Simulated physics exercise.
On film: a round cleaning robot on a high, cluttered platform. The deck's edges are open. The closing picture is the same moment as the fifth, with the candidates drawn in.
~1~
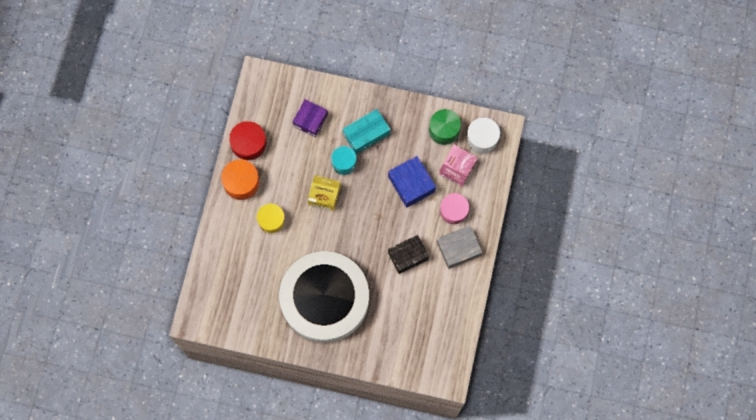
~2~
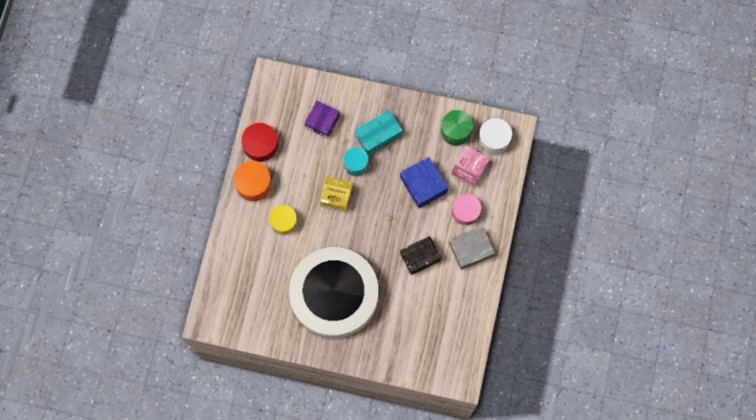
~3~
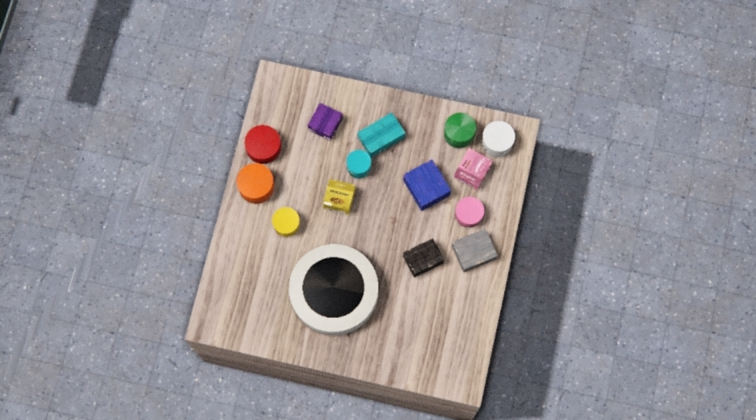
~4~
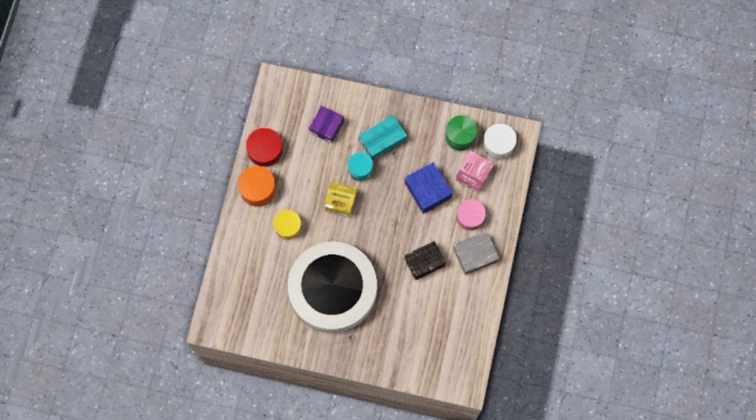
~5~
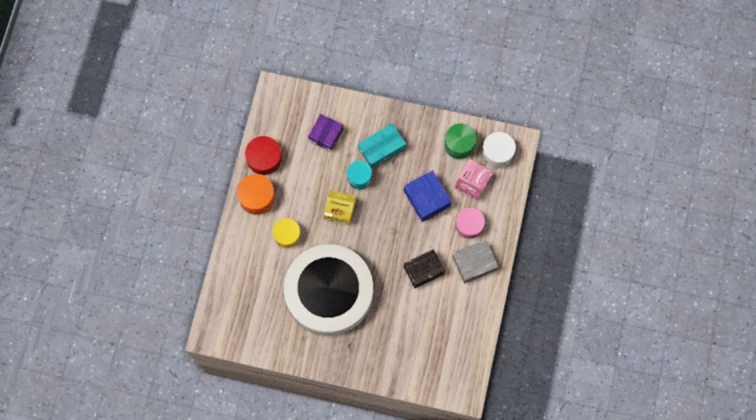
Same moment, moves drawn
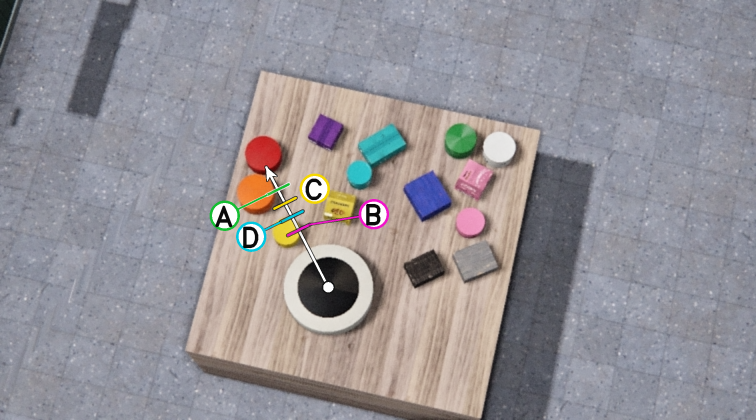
A pale wooden platform stands on grey paving, seen from high above. A white-rimmed, black-centred round robot sits at the lower left, below small discs and blocks: red, orange and yellow at left, purple, turquoise and blue across the middle, green, white, pink, black and grey at right. The robot creeps up and slightly left across the still platform, while the camera shifts slightly, sliding the scene right, then down.
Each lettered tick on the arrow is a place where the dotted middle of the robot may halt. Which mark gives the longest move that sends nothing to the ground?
The farthest safe stop is B.
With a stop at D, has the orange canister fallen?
Yes.
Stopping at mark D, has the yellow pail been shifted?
By then, yes.
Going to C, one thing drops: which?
The orange canister goes over.
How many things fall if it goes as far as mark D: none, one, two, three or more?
In all, one.
On the copy, A at (278, 190); B at (299, 230); C at (285, 203); D at (292, 217); the arrow from (328, 287) to (266, 167); the white dot at (328, 287).
On B. First, robot (318, 268); yellow pail (282, 227); red canister (264, 156).
Then, robot (307, 247); orange canister (247, 186); yellow pail (267, 209).
Finally, robot (300, 233); orange canister (235, 177); yellow pail (256, 200); nothing has fallen.
By contrast, A drops the yellow pail and orange canister; C drops the orange canister; D drops the orange canister.
